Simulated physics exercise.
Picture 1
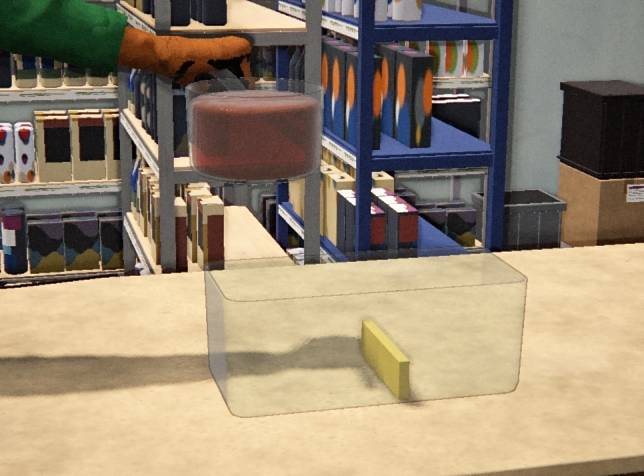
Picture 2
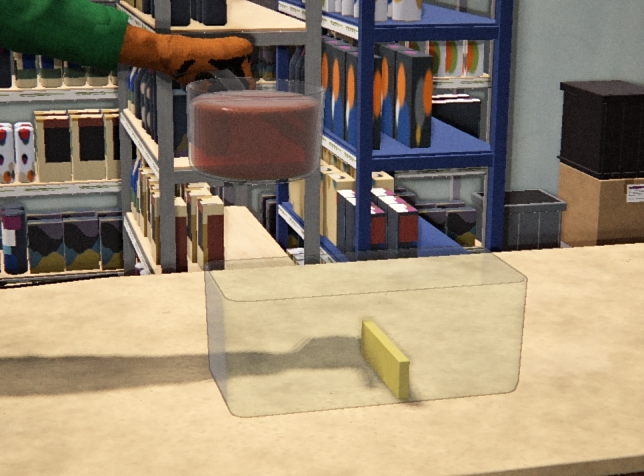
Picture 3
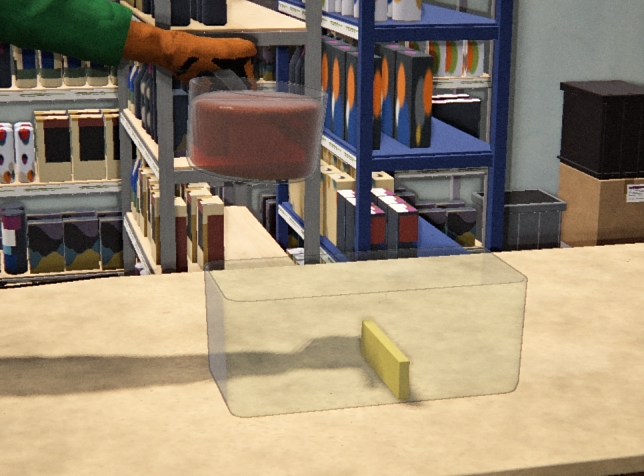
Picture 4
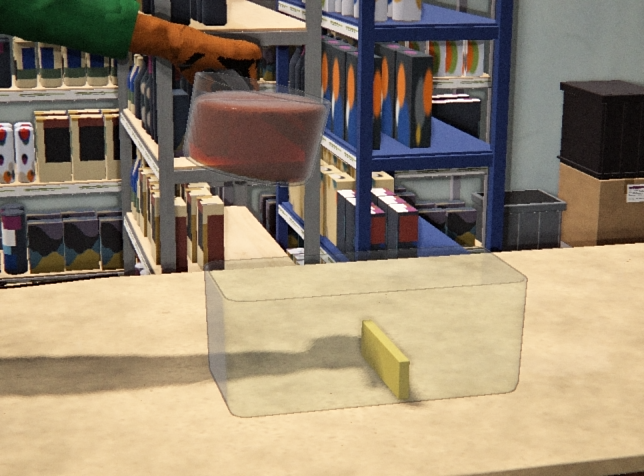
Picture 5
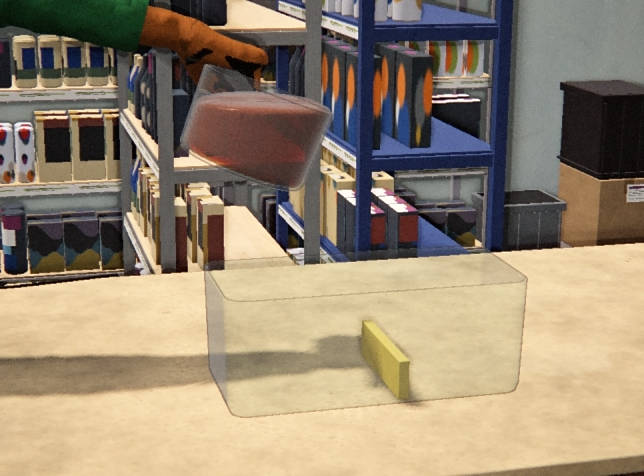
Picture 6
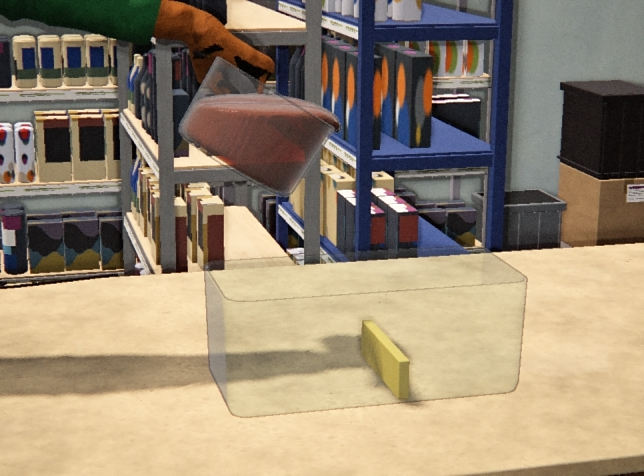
We see an orange-gloved hand beside a clear round container of reddish-brown liquid, which starts nearly level and then tilts steadily to the right above a transparent long basin with a low yellow wall across its floor.
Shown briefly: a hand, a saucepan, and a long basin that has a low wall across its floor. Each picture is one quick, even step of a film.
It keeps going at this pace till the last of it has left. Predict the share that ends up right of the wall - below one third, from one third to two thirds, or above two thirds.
The share is from one third to two thirds.
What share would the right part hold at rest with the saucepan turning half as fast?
Around 60 in a hundred.
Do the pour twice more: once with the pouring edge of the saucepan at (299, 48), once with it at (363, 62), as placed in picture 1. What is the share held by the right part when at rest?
Roughly 35 per cent, then roughly 80 per cent.
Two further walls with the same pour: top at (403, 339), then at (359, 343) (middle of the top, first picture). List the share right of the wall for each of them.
The first one comes to 20 percent, while the second comes to 75 percent.
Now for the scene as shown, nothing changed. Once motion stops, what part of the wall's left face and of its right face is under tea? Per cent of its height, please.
Left 50 %, right 50 %.
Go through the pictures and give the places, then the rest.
In the first frame, tilt 0°; pouring edge (321, 88); surface from (189, 102) to (317, 98); the long basin's rim runs from (214, 283) to (505, 264); the wall's top is at (385, 341).
In the second frame, tilt 1°; pouring edge (321, 89); surface from (190, 102) to (318, 99).
In the third frame, tilt 6°; pouring edge (324, 94); surface from (192, 100) to (319, 100).
In the fourth frame, tilt 13°; pouring edge (327, 103); surface from (194, 101) to (323, 102).
In the fifth frame, tilt 21°; pouring edge (329, 114); surface from (194, 104) to (326, 105); 1 per cent is over the edge.
In the sixth frame, tilt 32°; pouring edge (330, 128); surface from (190, 111) to (329, 120); 4 per cent is over the edge.
A moment on, the tilt is 93° and 37 per cent is still to pour, 5 is left of the wall and 16 right of it.
Next, the tilt is 104° and 8 per cent is still to pour, 35 is left of the wall and 48 right of it.
Then the tilt is 104° and 1 per cent is still to pour, 52 is left of the wall and 42 right of it.
Later the tilt is 104° and 0 per cent is still to pour, 56 is left of the wall and 43 right of it.
In the end 56 per cent lies left of the wall, 43 right of it and 1 outside.
